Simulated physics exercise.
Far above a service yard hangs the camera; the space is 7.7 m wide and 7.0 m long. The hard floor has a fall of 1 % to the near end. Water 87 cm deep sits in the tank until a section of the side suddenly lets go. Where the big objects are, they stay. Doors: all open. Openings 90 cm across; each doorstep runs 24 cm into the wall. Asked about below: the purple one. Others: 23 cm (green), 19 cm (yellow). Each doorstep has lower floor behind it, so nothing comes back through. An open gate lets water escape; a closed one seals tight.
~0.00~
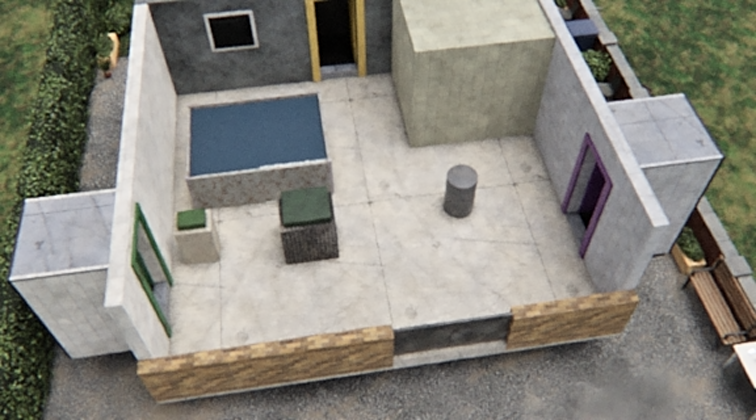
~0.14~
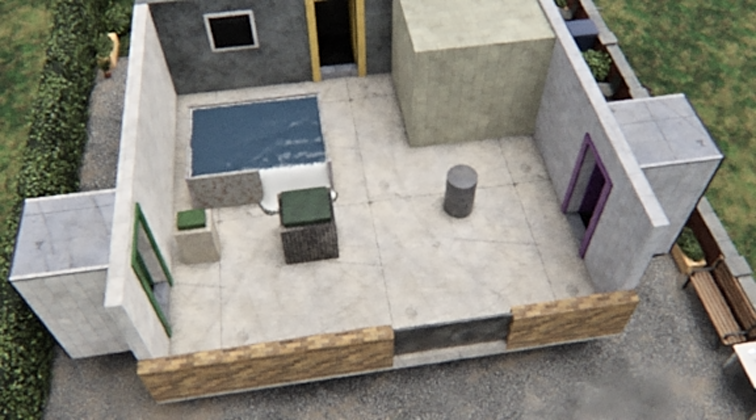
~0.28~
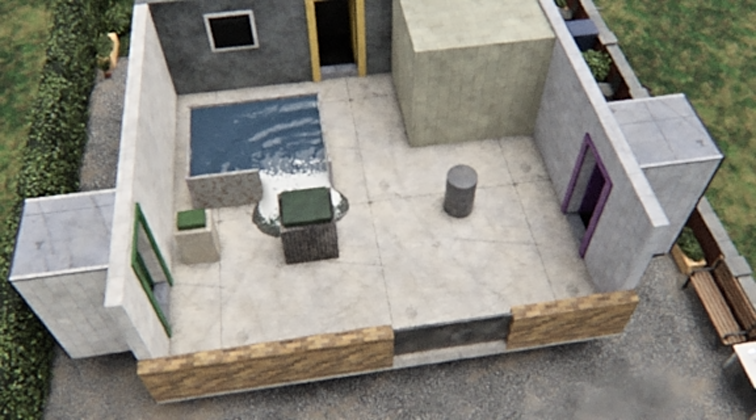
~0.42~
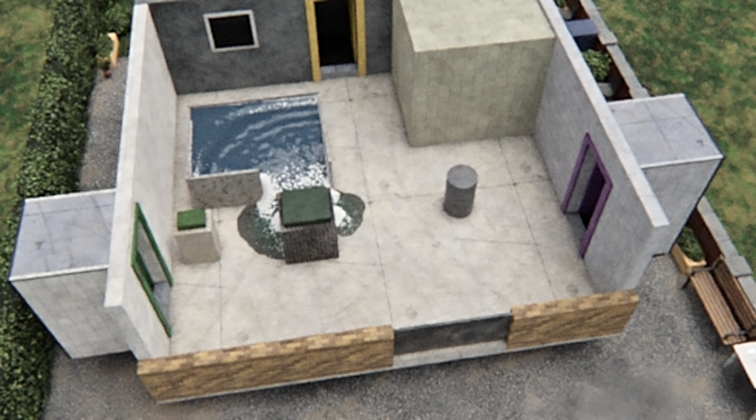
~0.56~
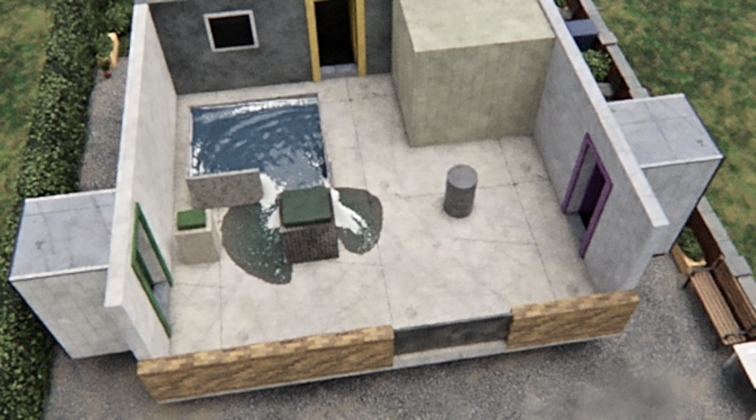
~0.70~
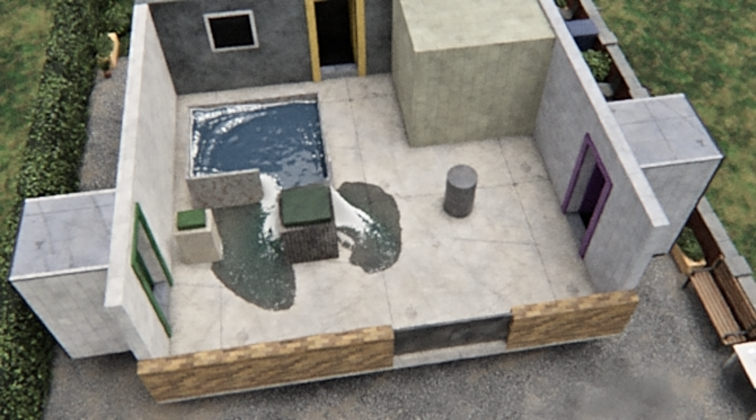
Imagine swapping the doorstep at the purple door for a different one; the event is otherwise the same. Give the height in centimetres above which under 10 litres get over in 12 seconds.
18 cm.
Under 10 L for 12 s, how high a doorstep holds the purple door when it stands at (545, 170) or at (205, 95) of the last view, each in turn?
Roughly 16 and 10.0 cm.
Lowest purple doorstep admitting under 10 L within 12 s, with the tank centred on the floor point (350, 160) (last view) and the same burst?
A height near 14.0 cm.
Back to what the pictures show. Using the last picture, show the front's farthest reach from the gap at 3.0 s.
Pixel: About (600, 317).
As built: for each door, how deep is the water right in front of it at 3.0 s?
Door by door in cm - green 14, purple 8, yellow 0.
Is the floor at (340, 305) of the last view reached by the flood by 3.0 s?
It is still dry.
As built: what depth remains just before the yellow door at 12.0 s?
You'd measure close to 9.0 cm there.
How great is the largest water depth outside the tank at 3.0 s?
Max depth: Near 40 cm.
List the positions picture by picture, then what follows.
In the first picture, the tank at (257, 135) is whole and still, 87 cm deep; the purple door at (585, 200) is dry.
In the second picture, water pours out at a hidden place and has run 0.3 m, to (271, 212); about 7 cm deep outside, 87 cm at the back.
In the third picture, water pours out at a hidden place and has run 0.8 m, to (276, 233); about 16 cm deep outside, 87 cm at the back.
In the fourth picture, the front is at (281, 255), 1.4 m from the gap at a hidden place; 1.8 m2 of floor is wet, 84 cm left at the back.
In the fifth picture, the gap is at a hidden place, the front 1.9 m out at (276, 280); the back of the tank holds 75 cm.
In the sixth picture, the gap is at a hidden place, the front 2.5 m out at (275, 306); the back of the tank holds 74 cm; the purple door at (585, 200), 5.5 m from the gap, is still 3.4 m from the nearest water.
After 1.4 s water covers 40 % of the floor, deepest (70 cm) near (311, 216); it has not reached the purple door.
After 3.0 s water covers 70 % of the floor, deepest (40 cm) near (302, 217); 8 cm at the purple door, 5 litres in over its 7 cm doorstep.
After 12.0 s water covers 100 % of the floor, deepest (16 cm) near (580, 267); 12 cm at the purple door, 230 litres in over its 7 cm doorstep.
At the purple door as built, the water arrived by 2.1 s and peaked near 18 cm at 7.0 s.
With a doorstep of 16 cm, 19 litres would have come in within the 12 s; with 21.5 cm, 2 litres. So under 10 litres takes about 18 cm.
